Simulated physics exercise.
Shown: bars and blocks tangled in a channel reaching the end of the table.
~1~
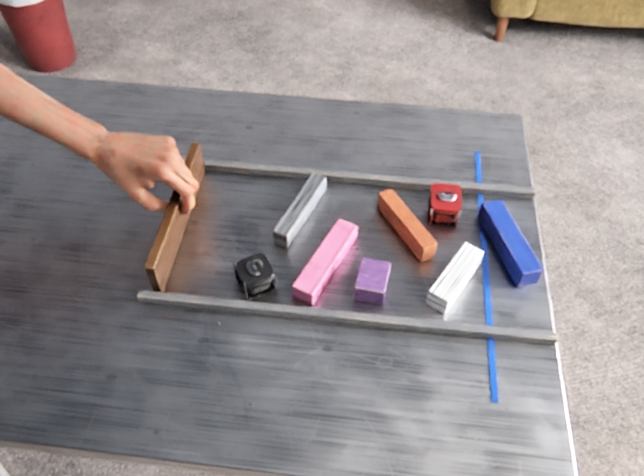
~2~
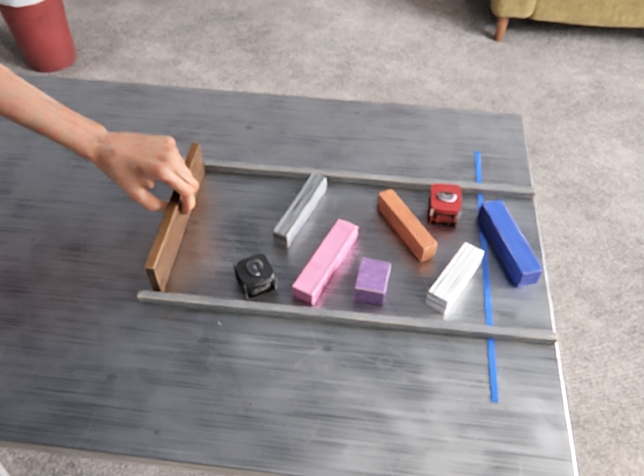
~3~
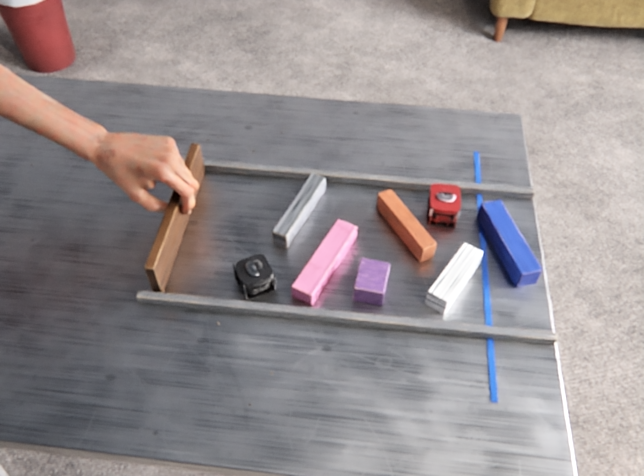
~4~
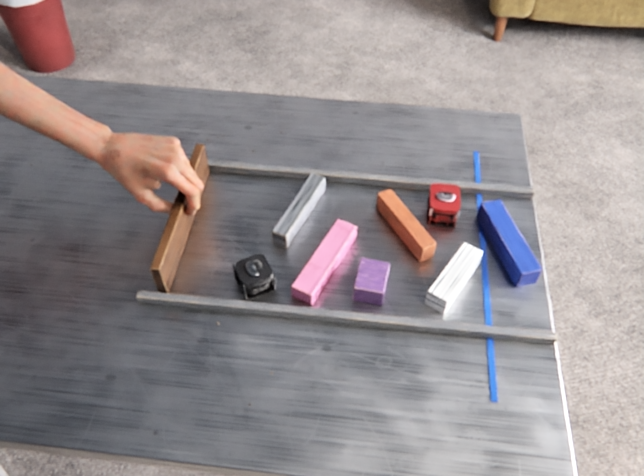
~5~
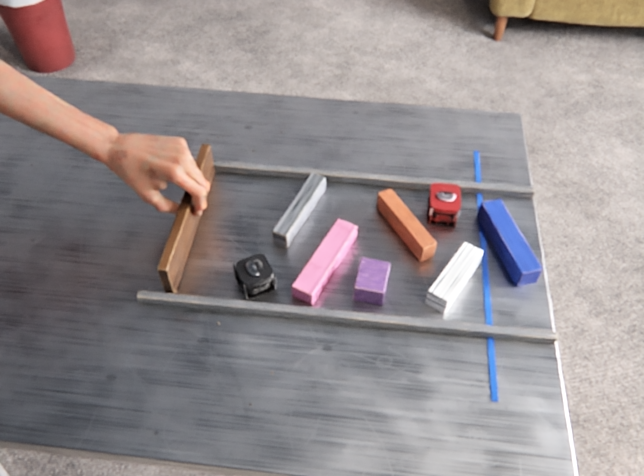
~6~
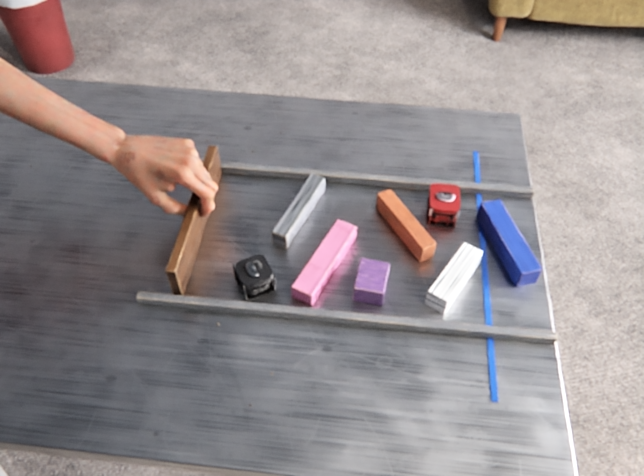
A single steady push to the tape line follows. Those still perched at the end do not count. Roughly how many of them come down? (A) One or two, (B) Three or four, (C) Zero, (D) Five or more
The answer is B.
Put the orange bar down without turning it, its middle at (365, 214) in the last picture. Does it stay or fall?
From that start it hangs on.
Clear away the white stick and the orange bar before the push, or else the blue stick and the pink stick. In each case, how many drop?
The first try gives 2, the second gives 0.
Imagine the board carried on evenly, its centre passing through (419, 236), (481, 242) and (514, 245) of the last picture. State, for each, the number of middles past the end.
The numbers past the end are 0, 3 and 6.
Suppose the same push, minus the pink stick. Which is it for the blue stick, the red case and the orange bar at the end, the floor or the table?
Blue stick: Is gone; red case: Is still there; orange bar: Is still there.
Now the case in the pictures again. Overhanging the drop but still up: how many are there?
The tally is 2.
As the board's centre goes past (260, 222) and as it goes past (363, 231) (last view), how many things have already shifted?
One spot: 1. Other spot: 6.
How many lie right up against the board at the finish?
Result: 2 in all.
Early on, none off yet; blue stick at rest near (508, 242); white stick at rest near (454, 278); red case at rest near (443, 205).
A while later, none off yet; blue stick at rest near (508, 242); white stick travelled a little near (466, 281); red case at rest near (443, 205).
Further along, none off yet; blue stick travelled a little near (538, 241); white stick travelled about its own width near (538, 284); red case travelled about its own width near (489, 203).
Finally, the number that fall off is three or four; lost, purple block, white stick and blue stick.
